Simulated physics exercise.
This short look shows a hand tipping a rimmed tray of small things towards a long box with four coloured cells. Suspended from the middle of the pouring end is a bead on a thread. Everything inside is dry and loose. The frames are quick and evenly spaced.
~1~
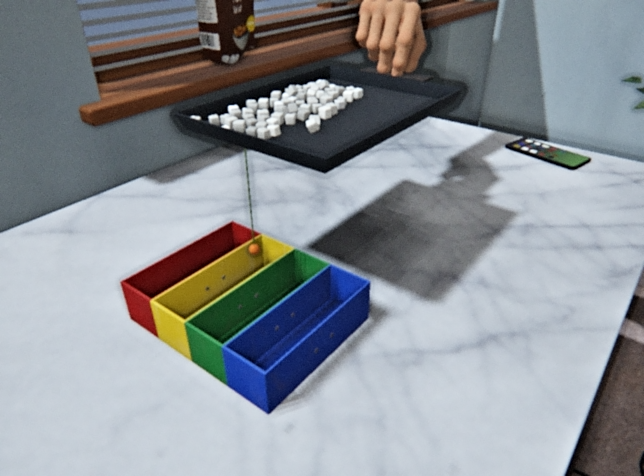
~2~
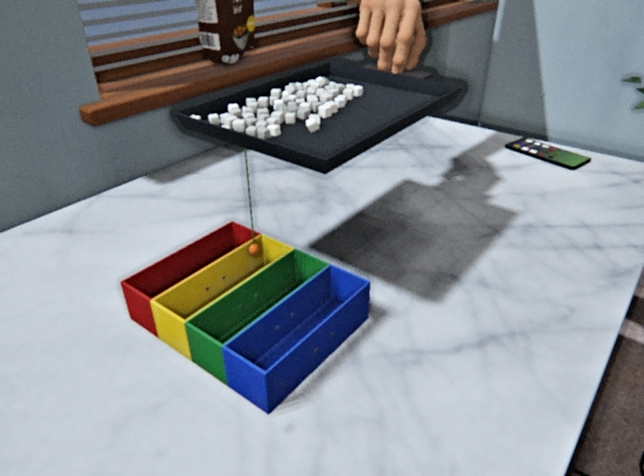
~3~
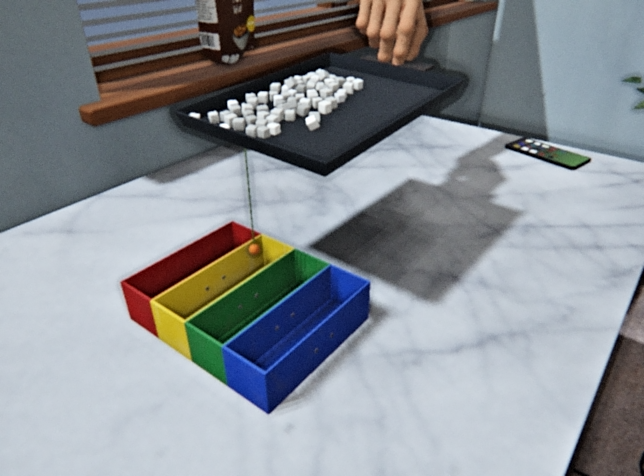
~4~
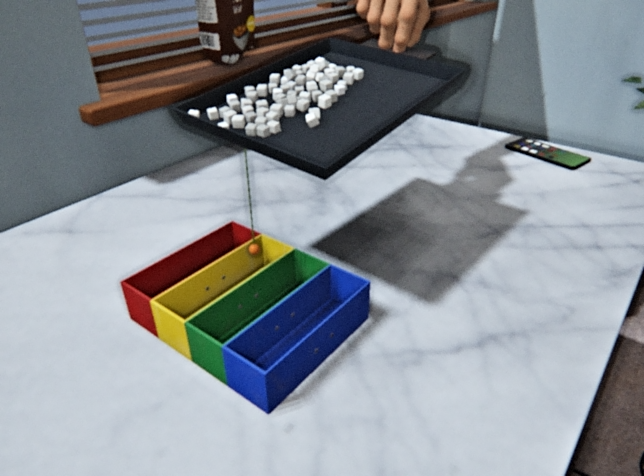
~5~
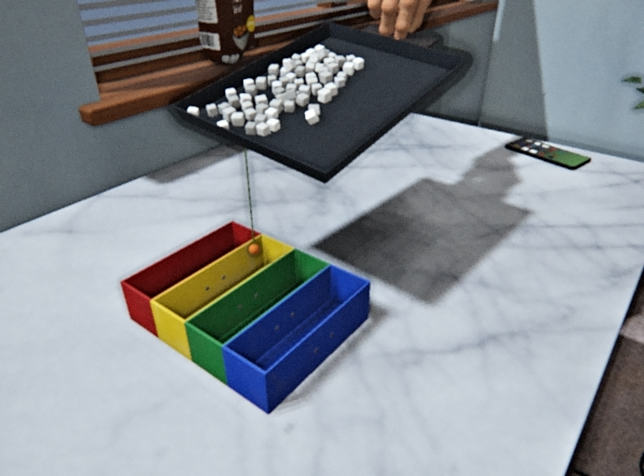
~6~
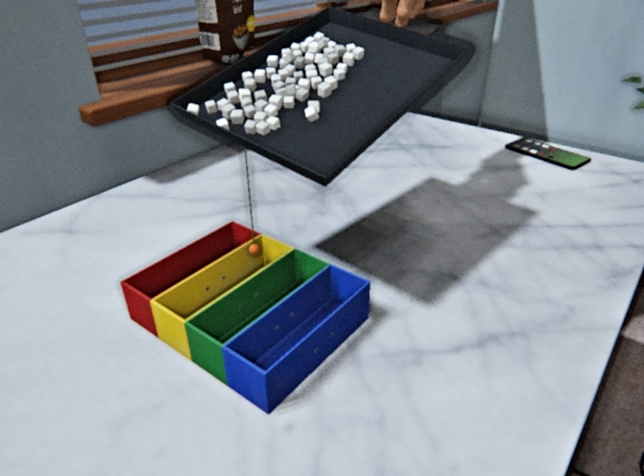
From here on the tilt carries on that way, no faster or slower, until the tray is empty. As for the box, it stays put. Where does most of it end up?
Most ends up in the blue cell.
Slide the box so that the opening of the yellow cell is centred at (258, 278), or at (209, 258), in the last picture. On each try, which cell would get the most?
The first time that green cell comes out on top, the second time that blue cell.
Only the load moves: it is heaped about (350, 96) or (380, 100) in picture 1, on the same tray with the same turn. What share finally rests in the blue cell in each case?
It's 50 percent the first time and 70 percent the second.
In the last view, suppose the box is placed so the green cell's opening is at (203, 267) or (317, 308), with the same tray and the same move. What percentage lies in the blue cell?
Near 10 % and 10 %.
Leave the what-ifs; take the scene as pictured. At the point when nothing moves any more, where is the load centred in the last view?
Close to (297, 340) in the last picture.
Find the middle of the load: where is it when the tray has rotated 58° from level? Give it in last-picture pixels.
About (291, 149).
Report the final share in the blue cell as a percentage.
Result: Close to 50 in a hundred.
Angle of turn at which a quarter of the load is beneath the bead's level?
Somewhere near 75°.
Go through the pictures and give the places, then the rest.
Corners of the pouring end at (183, 113) and (325, 155), level; middle of the load at (300, 105), sugar cubes; bead on its thread at (255, 249); red cell at (140, 306); yellow cell at (171, 327); green cell at (206, 350); blue cell at (246, 376), in the first frame.
Corners of the pouring end at (183, 112) and (325, 156), level; middle of the load at (300, 104), in the second frame.
Corners of the pouring end at (182, 110) and (325, 158), tipped barely, lowest at the right corner; middle of the load at (300, 99), in the third frame.
Corners of the pouring end at (181, 107) and (325, 163), tipped a little, lowest at the right corner; middle of the load at (300, 92), in the fourth frame.
Corners of the pouring end at (180, 105) and (325, 167), tipped a little, lowest at the right corner; middle of the load at (299, 84), in the fifth frame.
Corners of the pouring end at (179, 102) and (325, 171), tipped clearly, lowest at the right corner; middle of the load at (299, 77); red cell at (140, 306); yellow cell at (171, 327); green cell at (206, 350); blue cell at (246, 376), in the sixth frame.
Soon after the last picture, tray tipped steeply; most on the tray; a small part falling or outside the box.
A little later, tray tipped right over; about half on the tray; about a quarter in the blue cell; a small part in the green cell; about a quarter falling or outside the box.
Later still, tray tipped past a quarter turn; about half in the blue cell; about a third in the green cell; a stray few in the yellow cell; a small part falling or outside the box.
At rest, tray tipped past a quarter turn; about half in the blue cell; about a third in the green cell; a stray few in the yellow cell; none in the red cell; a small part outside the box.
